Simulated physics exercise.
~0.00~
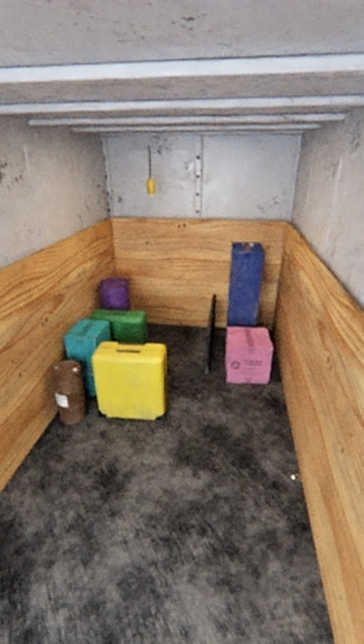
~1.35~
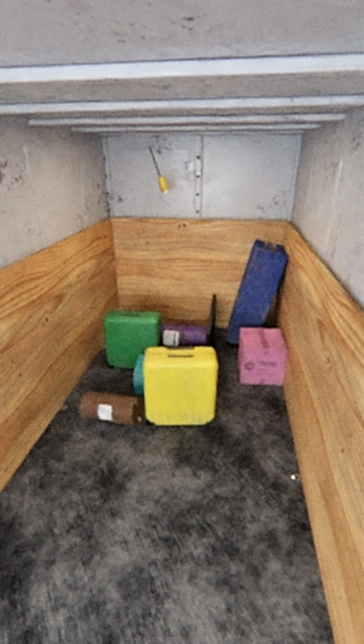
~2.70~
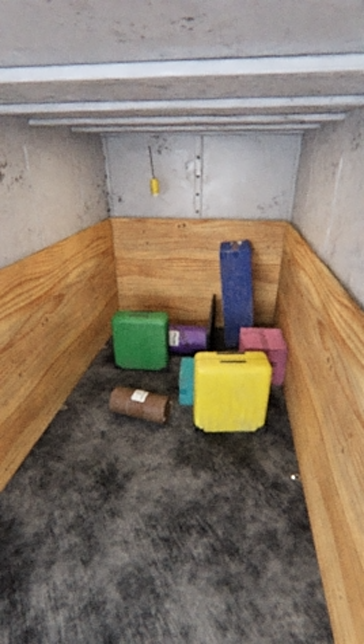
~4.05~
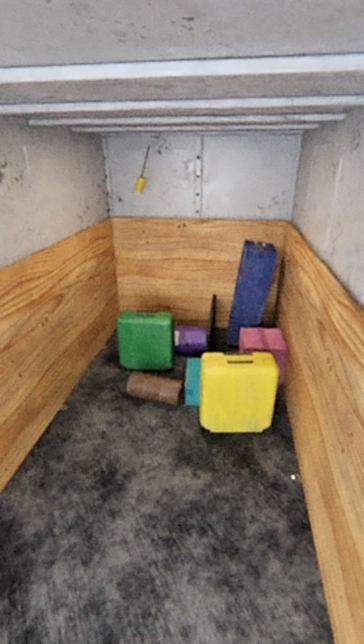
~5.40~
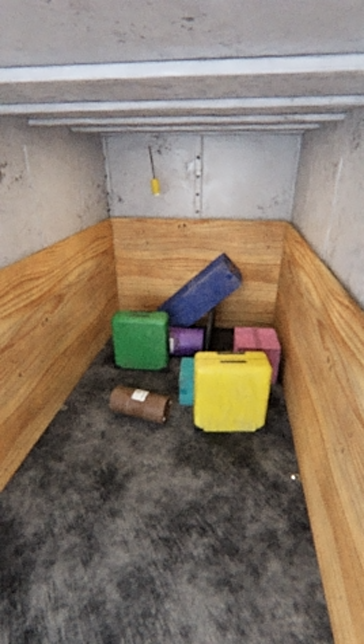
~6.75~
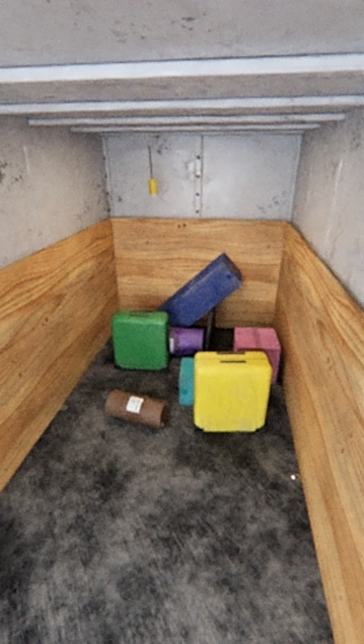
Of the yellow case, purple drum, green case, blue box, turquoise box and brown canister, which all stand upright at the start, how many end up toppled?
Four of them end up toppled, namely the purple drum, the blue box, the turquoise box and the brown canister.
